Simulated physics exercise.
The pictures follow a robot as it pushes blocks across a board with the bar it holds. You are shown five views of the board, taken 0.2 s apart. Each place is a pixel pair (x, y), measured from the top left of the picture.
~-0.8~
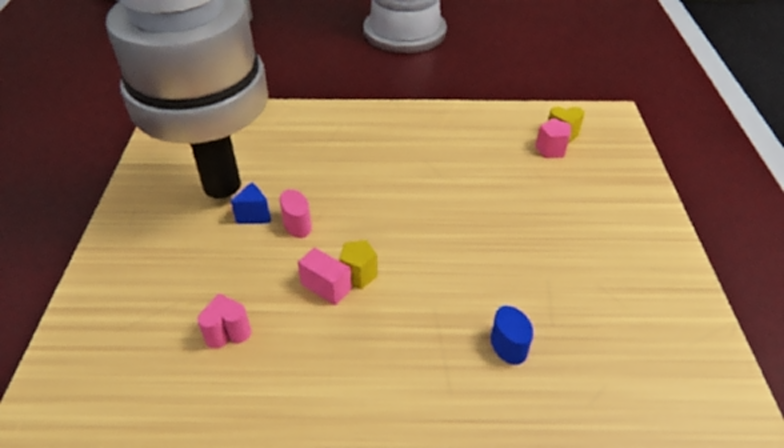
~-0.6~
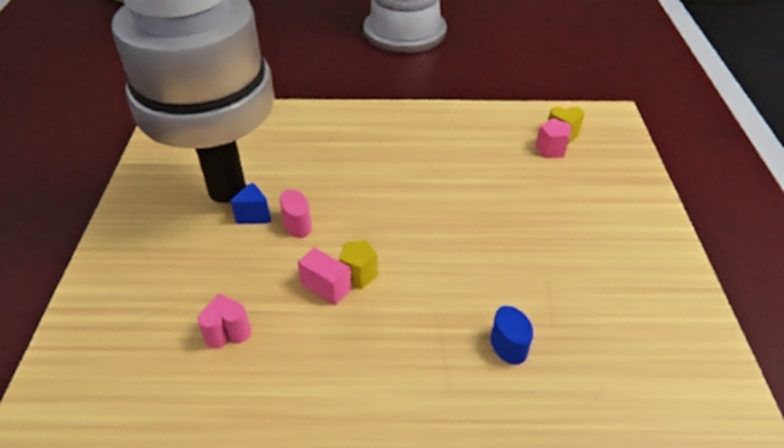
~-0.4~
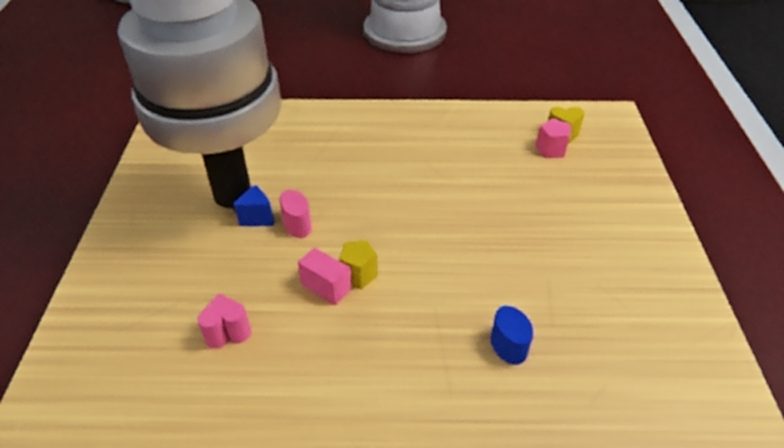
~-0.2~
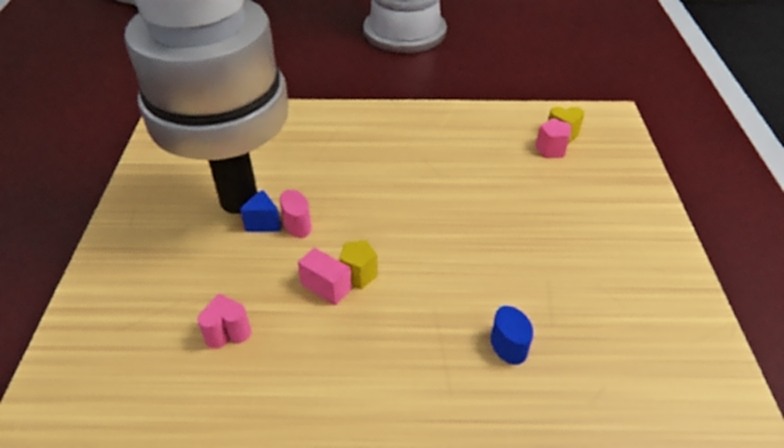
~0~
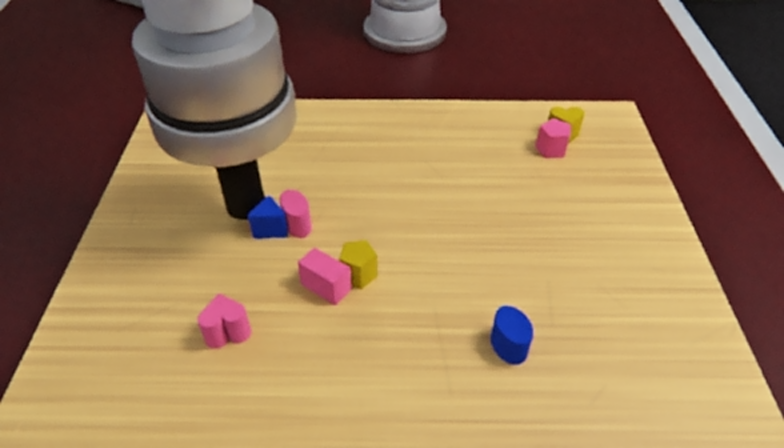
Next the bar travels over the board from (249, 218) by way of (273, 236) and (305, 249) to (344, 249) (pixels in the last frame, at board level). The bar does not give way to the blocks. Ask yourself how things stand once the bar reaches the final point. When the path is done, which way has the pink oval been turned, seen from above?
In a top view, it turns counterclockwise.
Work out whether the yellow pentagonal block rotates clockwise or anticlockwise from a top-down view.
Top view: Counterclockwise.
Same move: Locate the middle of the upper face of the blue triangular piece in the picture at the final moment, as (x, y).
At (345, 251).
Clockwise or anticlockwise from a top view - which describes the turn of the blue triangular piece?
Its rotation is clockwise.
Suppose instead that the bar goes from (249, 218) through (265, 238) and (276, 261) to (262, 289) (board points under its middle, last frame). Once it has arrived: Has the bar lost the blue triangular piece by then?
My answer is yes.
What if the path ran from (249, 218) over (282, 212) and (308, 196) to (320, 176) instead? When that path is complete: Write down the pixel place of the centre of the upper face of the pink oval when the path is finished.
The top centre is at (316, 200).
What follows on the original path. One third of the way, bar (272, 226); blue triangular piece (296, 226); pink oval (301, 201), turned 20° anticlockwise.
Two thirds of the way, bar (304, 238); blue triangular piece (327, 243), turned 15° clockwise; pink oval (304, 201), turned 25° anticlockwise; pink rectangular block (325, 269).
At the end, bar (343, 238); blue triangular piece (345, 251), turned 55° clockwise; pink oval (304, 201), turned 30° anticlockwise; pink rectangular block (325, 269); yellow pentagonal block (375, 260), turned 35° anticlockwise.
